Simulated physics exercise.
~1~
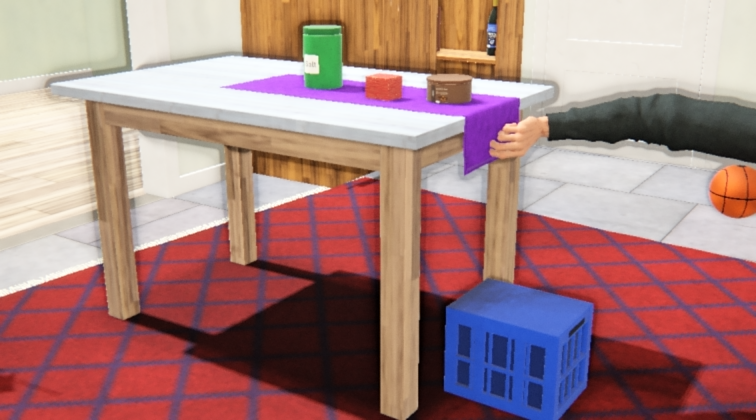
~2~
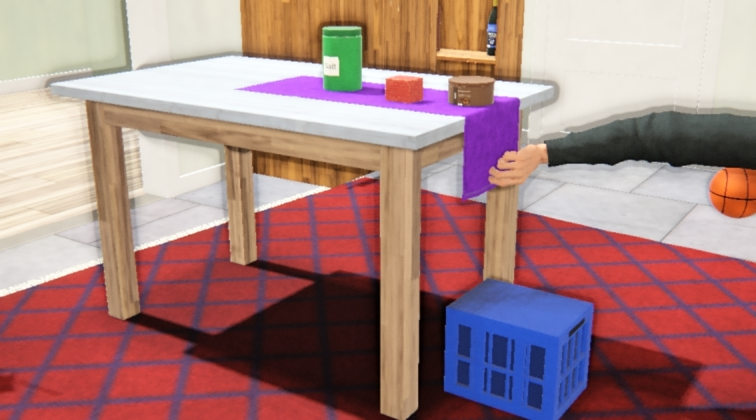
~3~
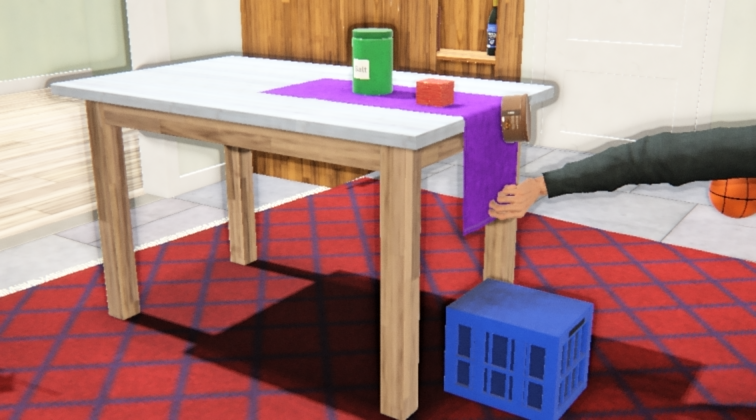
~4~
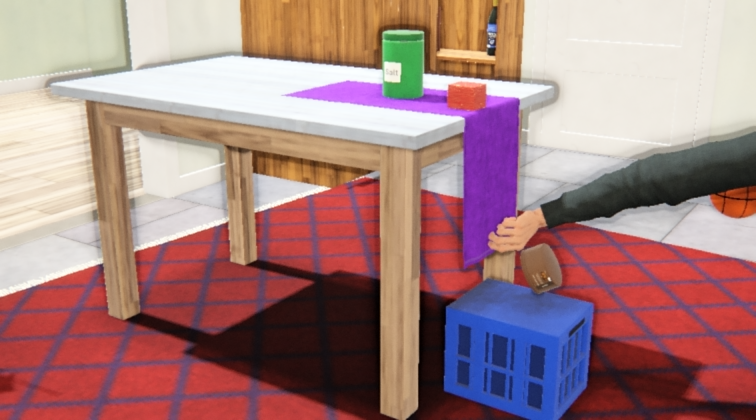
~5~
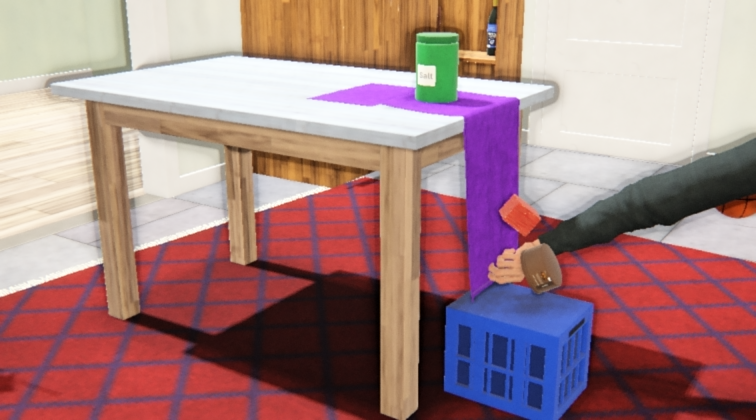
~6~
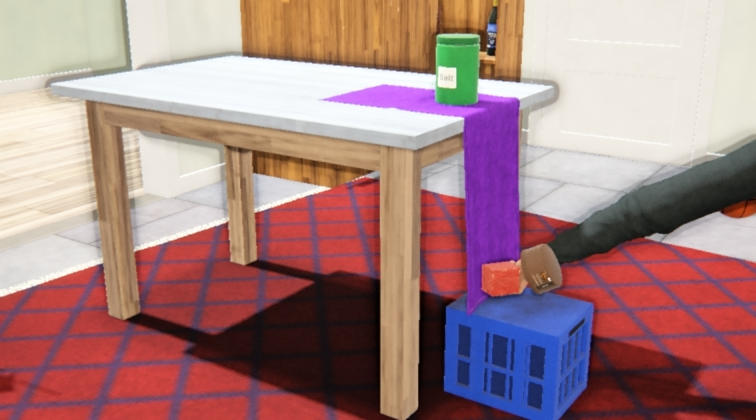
A purple runner lies across a pale-topped wooden table, seen from a still, slightly raised view in a room with a red patterned rug. On it stand a green canister, a red block and a brown tub, with a blue crate on the floor below the right end. A hand reaching in from the right pulls the hanging cloth steadily down, carrying all three rightward. The tub tips over the edge and drops toward the crate, then the block follows. Finally, the hem reaches the crate, the block and tub are down beside the hand, and the canister remains upright near the table's edge.
